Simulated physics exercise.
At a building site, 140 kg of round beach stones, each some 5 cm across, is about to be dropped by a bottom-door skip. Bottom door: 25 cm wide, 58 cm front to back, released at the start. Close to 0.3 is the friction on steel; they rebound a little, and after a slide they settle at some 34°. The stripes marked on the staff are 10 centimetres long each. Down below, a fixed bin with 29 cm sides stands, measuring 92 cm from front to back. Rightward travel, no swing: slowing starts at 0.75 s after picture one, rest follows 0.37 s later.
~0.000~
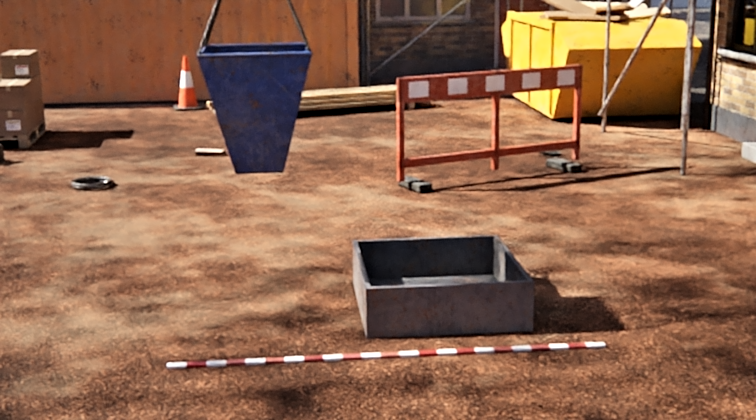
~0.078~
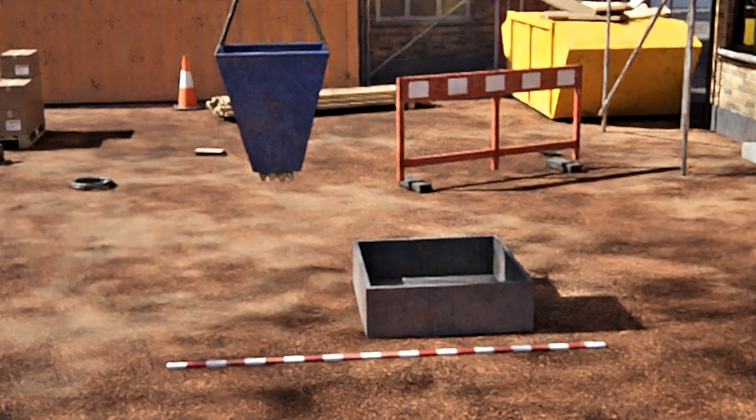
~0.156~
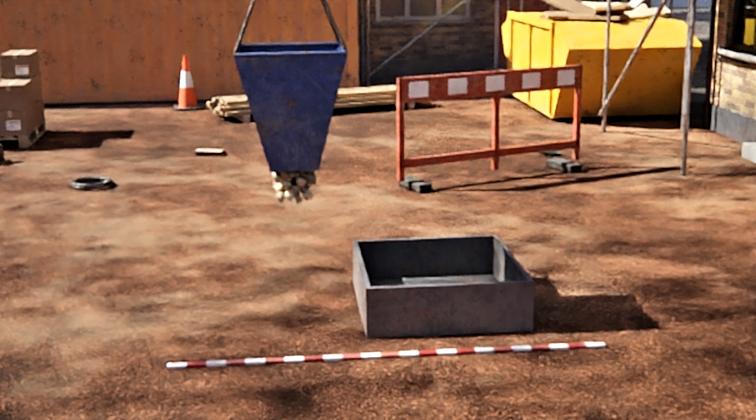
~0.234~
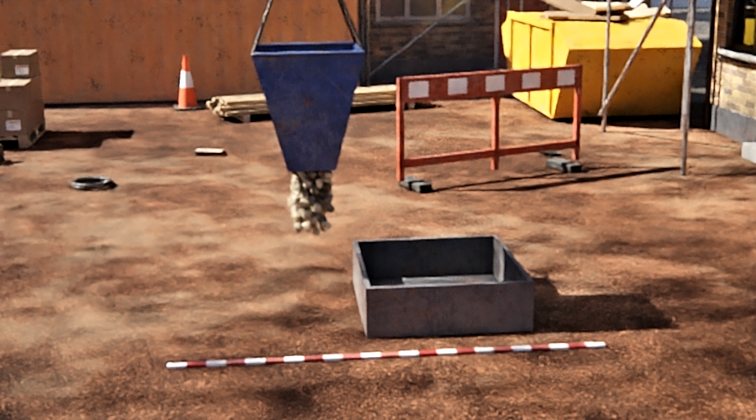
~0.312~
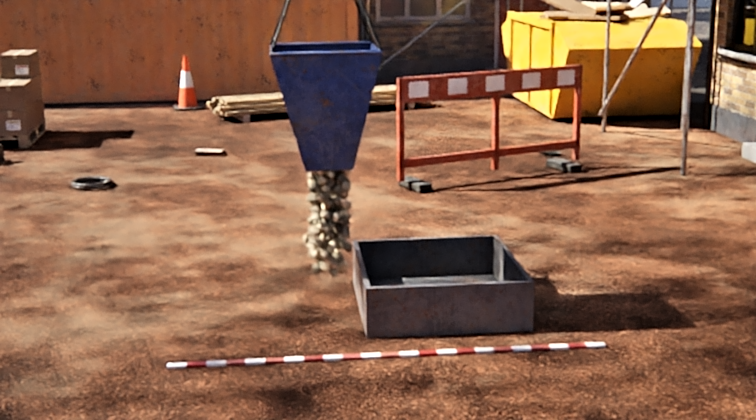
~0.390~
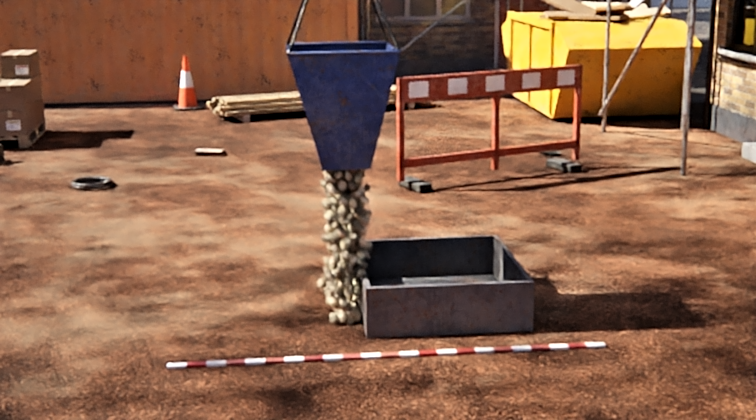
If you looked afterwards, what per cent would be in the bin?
I would expect about 71 per cent there.
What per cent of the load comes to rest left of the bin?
Something like 30 per cent, roughly.
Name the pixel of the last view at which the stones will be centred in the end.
Centre position approx (408, 295).
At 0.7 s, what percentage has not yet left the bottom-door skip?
About 0 %.
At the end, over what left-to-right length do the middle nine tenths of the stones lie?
Width: Near 130 cm.
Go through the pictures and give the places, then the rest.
The outlet is at (259, 163); nothing has dropped yet, in the first picture.
The outlet is at (277, 163); 5 % is out, in the second picture.
The outlet is at (294, 162); 16 % is out, the lowest stones still above the rim at (294, 187), 74 cm up, in the third picture.
The outlet is at (312, 162); 29 % is out, the lowest stones still above the rim at (312, 218), 55 cm up, in the fourth picture.
The outlet is at (329, 161); 44 % is out, the lowest stones still above the rim at (325, 257), 34 cm up, in the fifth picture.
The outlet is at (346, 160); 60 % is out, the lowest stones still above the rim at (346, 259), 33 cm up, in the sixth picture.
After 0.7 s, 0 % in the bottom-door skip, 29 % falling or lying left of the bin, 71 % falling or lying in the bin; the stones farthest right are at (479, 293).
After 1.1 s, 0 % in the bottom-door skip, 29 % falling or lying left of the bin, 71 % falling or lying in the bin; the stones farthest right are at (500, 279).
After 1.7 s, 0 % in the bottom-door skip, 29 % falling or lying left of the bin, 71 % falling or lying in the bin; the stones farthest right are at (500, 278).
After 2.6 s, 0 % in the bottom-door skip, 29 % falling or lying left of the bin, 71 % falling or lying in the bin; the stones farthest right are at (500, 278).
After 4.5 s, 0 % in the bottom-door skip, 29 % left of the bin, 71 % in the bin; the stones farthest right are at (500, 278).
